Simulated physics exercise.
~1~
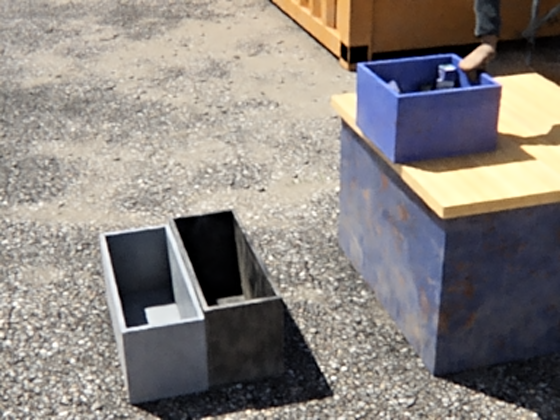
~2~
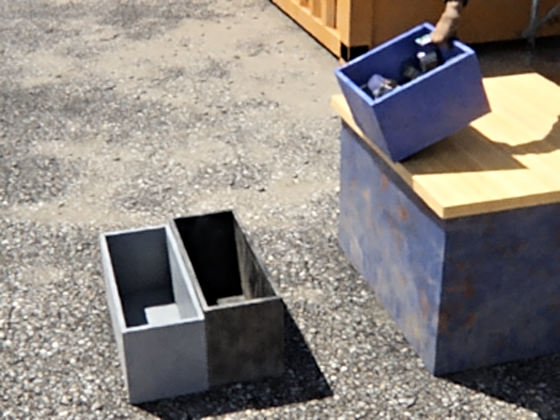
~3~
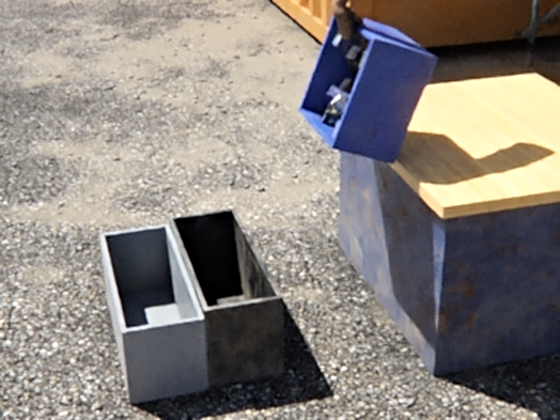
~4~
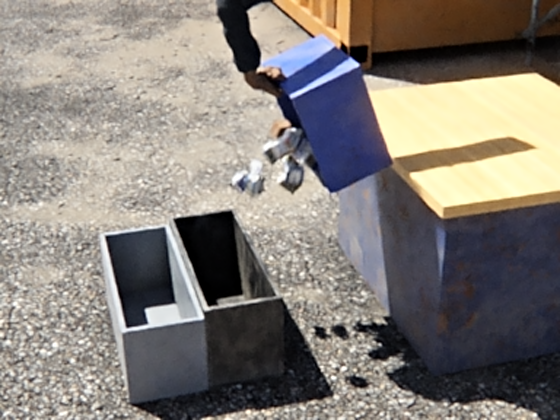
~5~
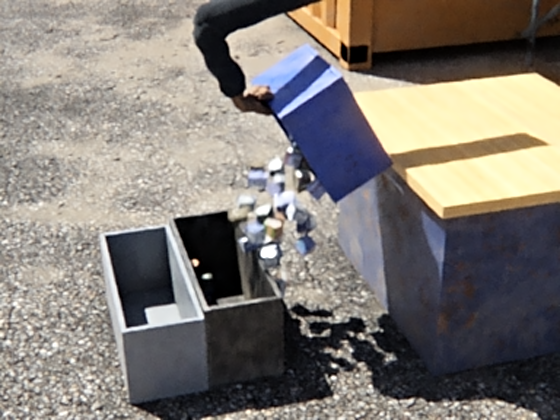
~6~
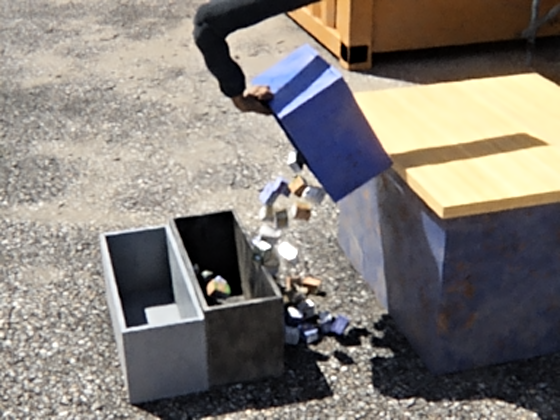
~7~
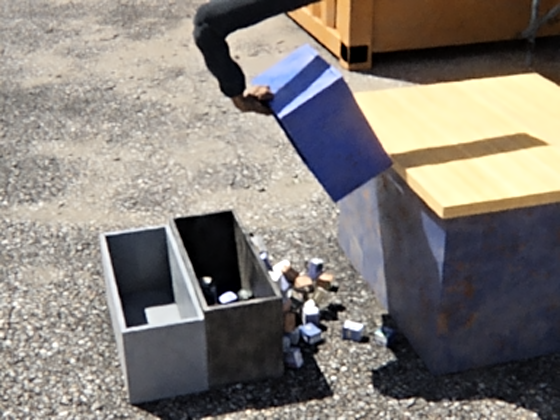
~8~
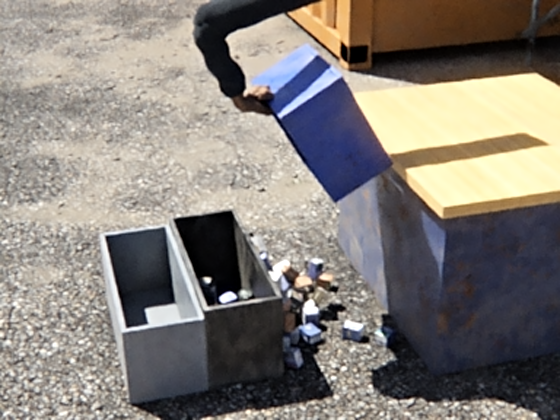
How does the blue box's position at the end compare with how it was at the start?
At the start the blue box sits upright on top of the bench. By the end it is held tipped well over past the bench's left edge, with its open side facing down toward the black tote.
